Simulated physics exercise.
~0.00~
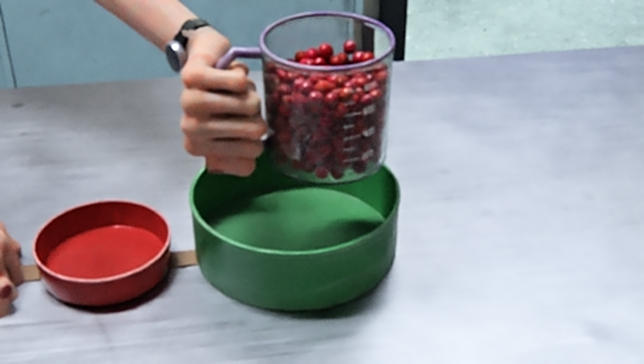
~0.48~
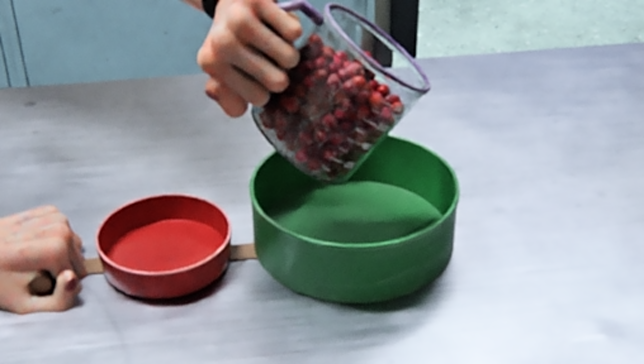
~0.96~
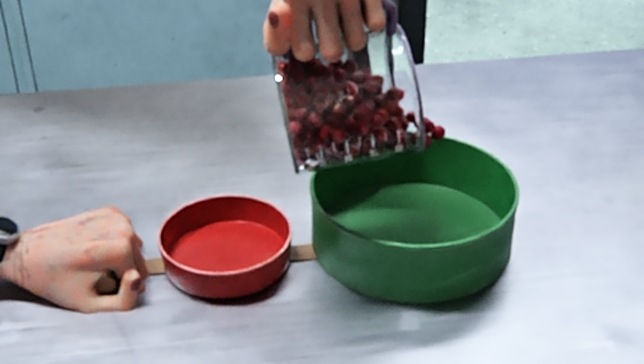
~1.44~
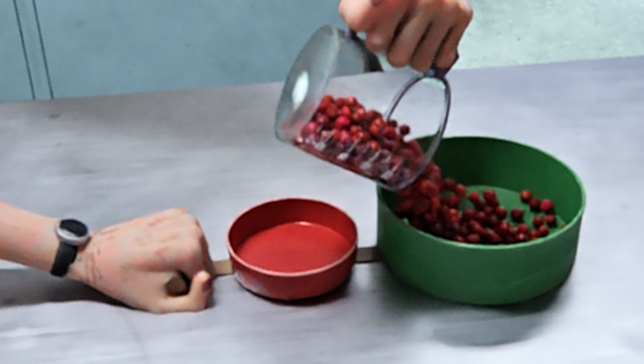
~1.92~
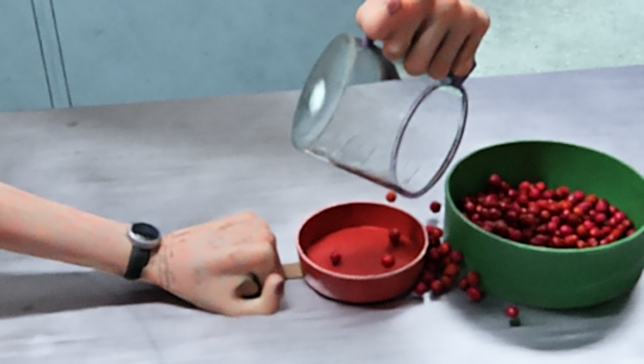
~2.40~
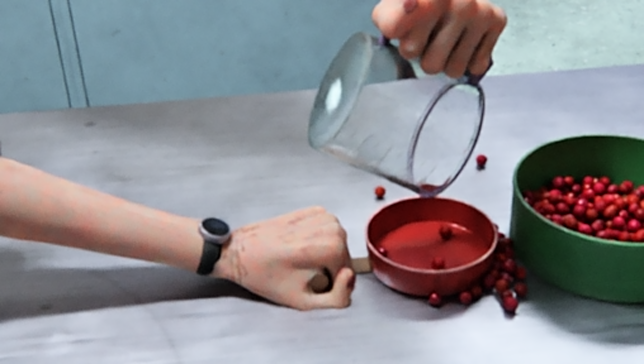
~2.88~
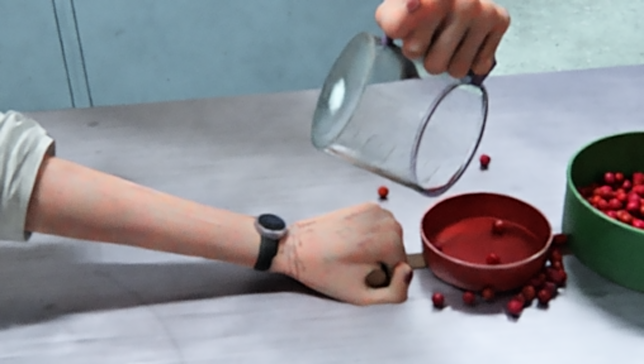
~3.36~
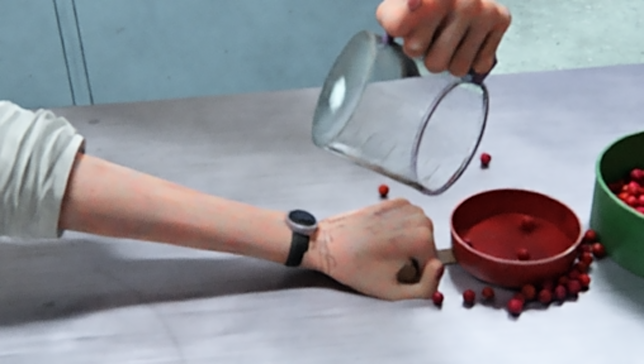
In this clip, a hand tips a clear jug of cranberries over a green pot while another hand slides the pot and a joined red dish rightward; most berries land in the pot, some scatter on the table and a few sit in the dish, leaving the jug empty.
